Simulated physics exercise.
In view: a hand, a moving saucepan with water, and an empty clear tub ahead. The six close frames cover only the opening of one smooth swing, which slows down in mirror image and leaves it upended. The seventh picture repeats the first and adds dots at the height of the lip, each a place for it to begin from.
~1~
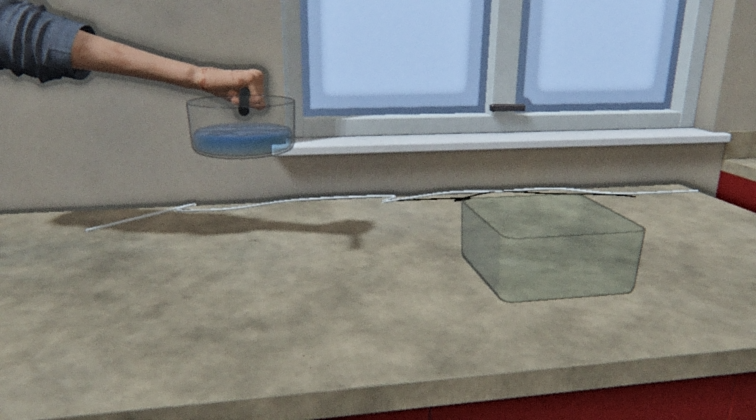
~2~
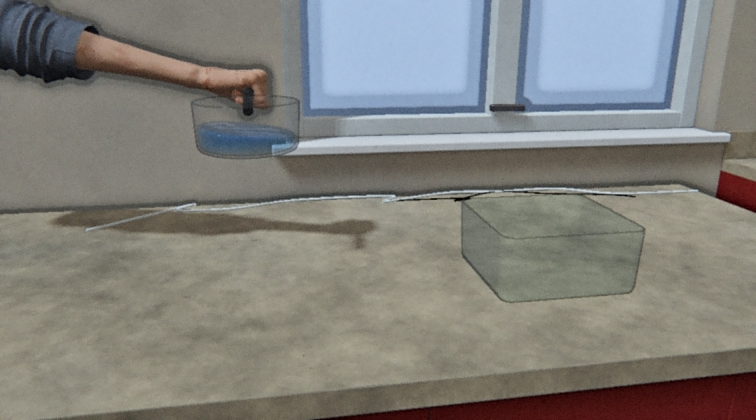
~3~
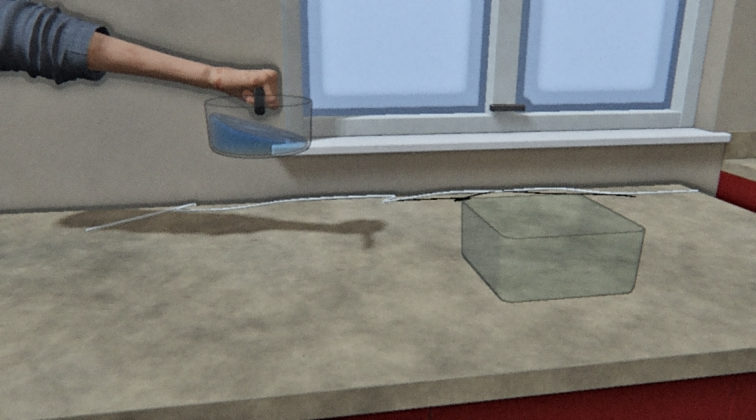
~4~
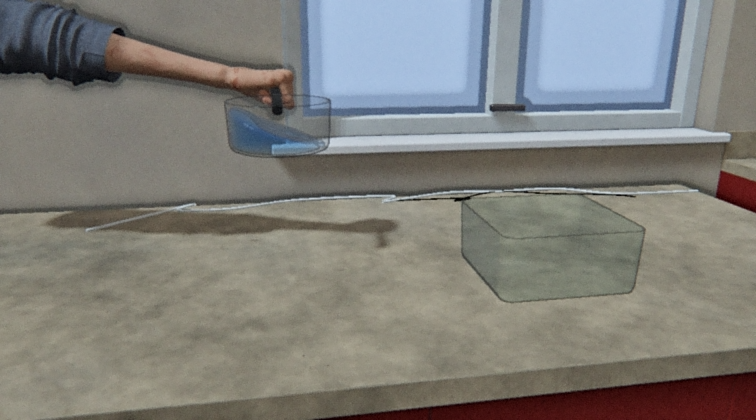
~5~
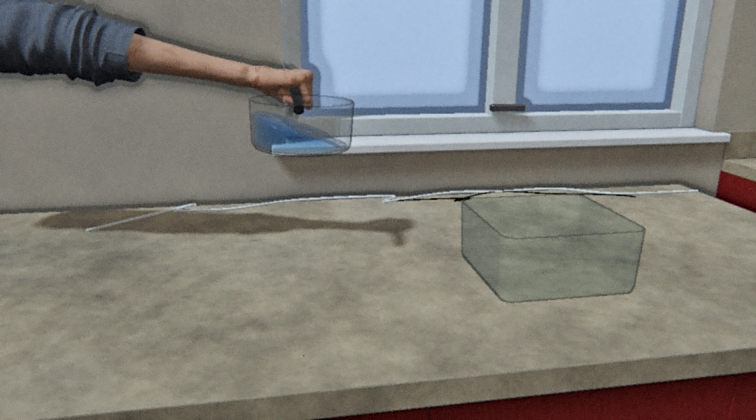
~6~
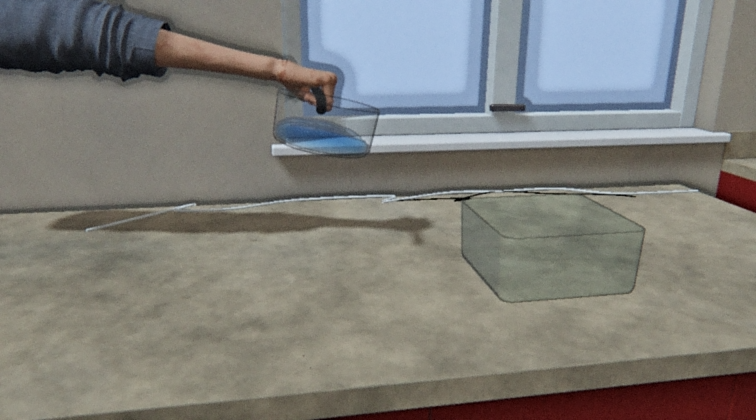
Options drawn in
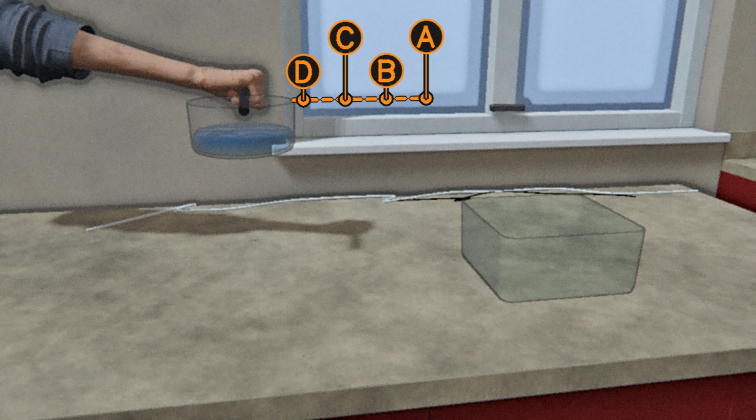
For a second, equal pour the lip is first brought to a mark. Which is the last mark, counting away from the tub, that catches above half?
The limit is C.
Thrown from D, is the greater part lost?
Yes, that goes wrong.
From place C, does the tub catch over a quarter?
Yes.
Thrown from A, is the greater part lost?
No, not at all.
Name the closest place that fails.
That would be D.
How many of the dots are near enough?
Three of them.
On the marked copy, A at (426, 98); B at (386, 98); C at (345, 99); D at (303, 99).
With A, about 79 % lands in the tub, 8 % falls short and 13 % goes beside or beyond.
With B, about 86 % lands in the tub, 10 % falls short and 4 % goes beside or beyond.
With C, about 65 % lands in the tub, 27 % falls short and 8 % goes beside or beyond.
With D, about 36 % lands in the tub, 59 % falls short and 5 % goes beside or beyond.
